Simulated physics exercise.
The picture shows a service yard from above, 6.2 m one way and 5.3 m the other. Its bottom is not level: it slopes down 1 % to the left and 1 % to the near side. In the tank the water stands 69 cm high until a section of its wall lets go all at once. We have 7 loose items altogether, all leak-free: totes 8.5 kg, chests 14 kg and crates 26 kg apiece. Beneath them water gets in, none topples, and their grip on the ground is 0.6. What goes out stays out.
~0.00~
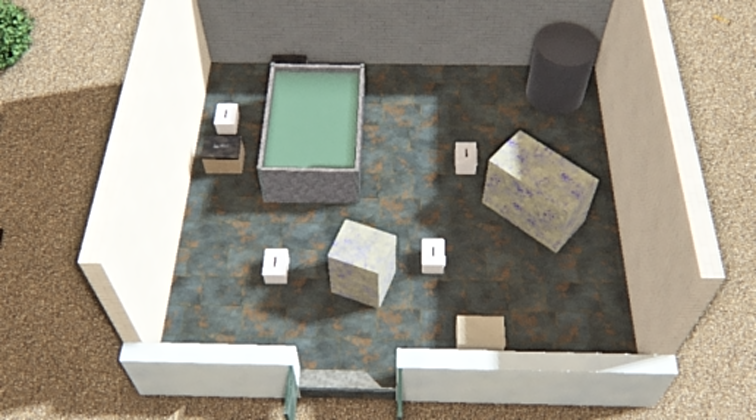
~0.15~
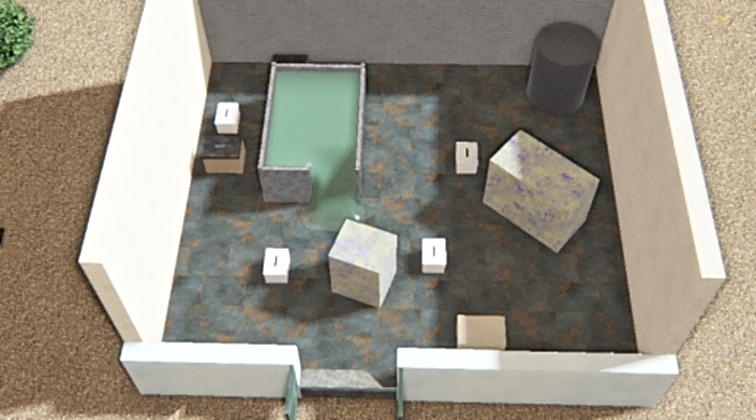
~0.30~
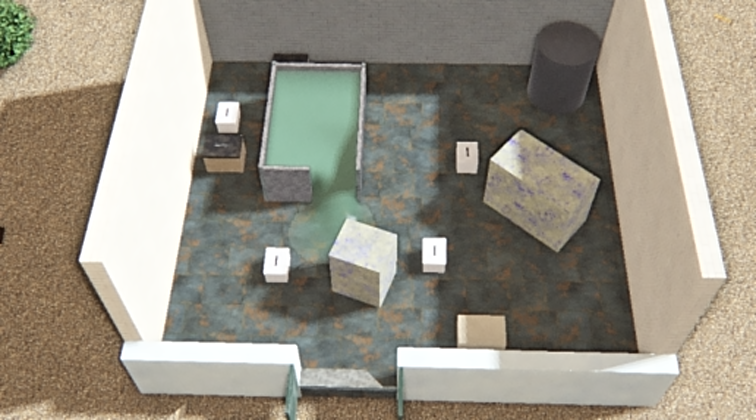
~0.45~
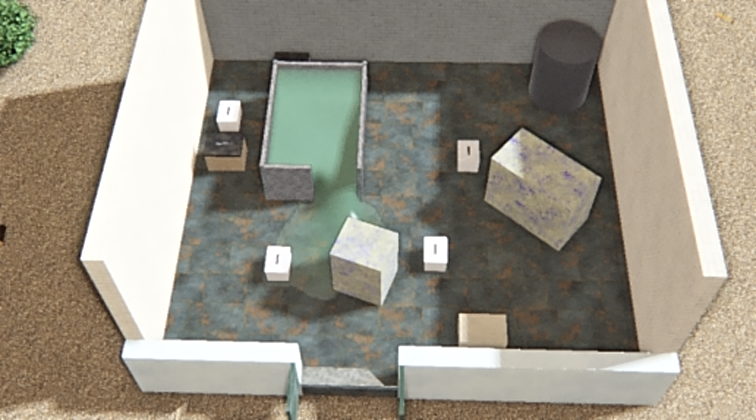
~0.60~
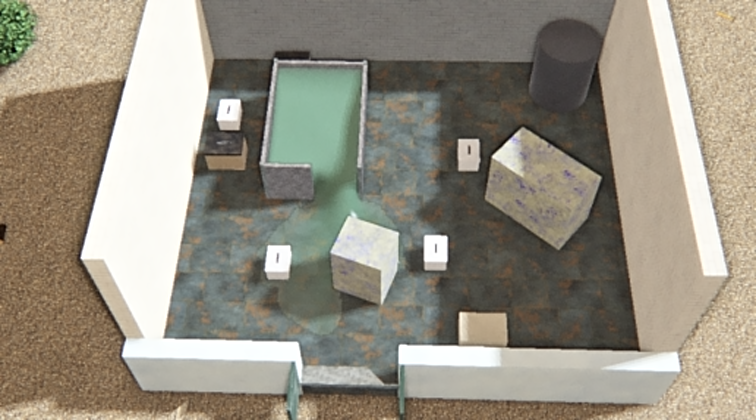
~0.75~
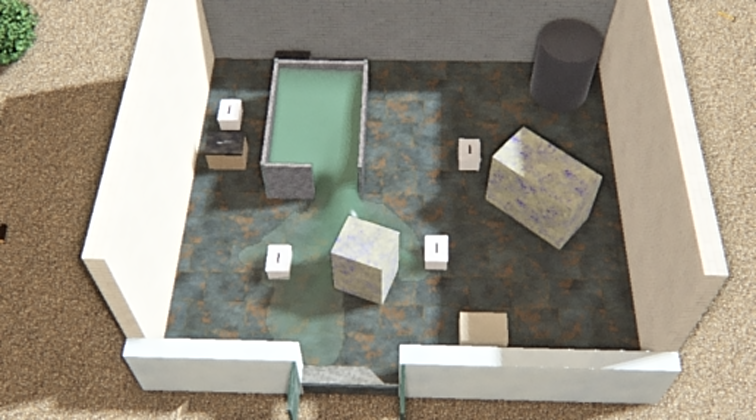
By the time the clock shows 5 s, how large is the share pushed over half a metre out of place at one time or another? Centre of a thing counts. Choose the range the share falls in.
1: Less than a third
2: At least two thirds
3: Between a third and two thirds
Between a third and two thirds (3).
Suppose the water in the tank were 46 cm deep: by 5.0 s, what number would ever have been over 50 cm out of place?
That would give 2.
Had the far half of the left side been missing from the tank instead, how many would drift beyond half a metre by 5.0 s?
Then 4.
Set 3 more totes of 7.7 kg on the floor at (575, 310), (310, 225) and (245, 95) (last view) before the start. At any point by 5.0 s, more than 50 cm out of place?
Order as listed: Beyond half a metre / beyond half a metre / inside half a metre.
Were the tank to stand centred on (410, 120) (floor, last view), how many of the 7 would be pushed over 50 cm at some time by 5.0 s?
The count would be 2.
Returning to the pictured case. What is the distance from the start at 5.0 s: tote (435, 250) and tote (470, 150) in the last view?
The first is off by 200 cm, the second by 0 cm.
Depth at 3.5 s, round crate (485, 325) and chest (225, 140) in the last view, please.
Some 3 cm at the first, some 5 cm at the second.
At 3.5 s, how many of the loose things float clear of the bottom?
Count: 0.
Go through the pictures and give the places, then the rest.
In the first picture, a tote at (433, 252) rests on the ground; a tote at (467, 153), on the bottom; 2.5 m2 under water; 0 of 7 have shifted.
In the second picture, a tote at (434, 251), on the bottom; a tote at (467, 153) rests on the ground; 2.9 m2 under water; 0 of 7 have shifted.
In the third picture, a tote at (435, 251) rests on the ground; a tote at (468, 152) rests on the ground; water covers 3.5 m2; 0 of 7 have shifted.
In the fourth picture, a tote at (436, 250) rests on the ground; a tote at (469, 151), on the bottom; water covers 4.1 m2; 0 of 7 have shifted.
In the fifth picture, a tote at (436, 249), on the bottom; a tote at (469, 150), on the bottom; 4.8 m2 under water; 0 of 7 have shifted.
In the sixth picture, a tote at (437, 248) rests on the ground; a tote at (470, 150), on the bottom; 5.7 m2 under water; 0 of 7 have shifted.
After 1.1 s 0 of 7 are over 50 cm from their spots; 0 afloat.
After 2.2 s 2 of 7 are over 50 cm from their spots; 1 afloat.
After 3.5 s 2 of 7 are over 50 cm from their spots; 0 afloat.
After 5.0 s 4 of 7 are over 50 cm from their spots, and 4 have been at some point; 0 afloat.
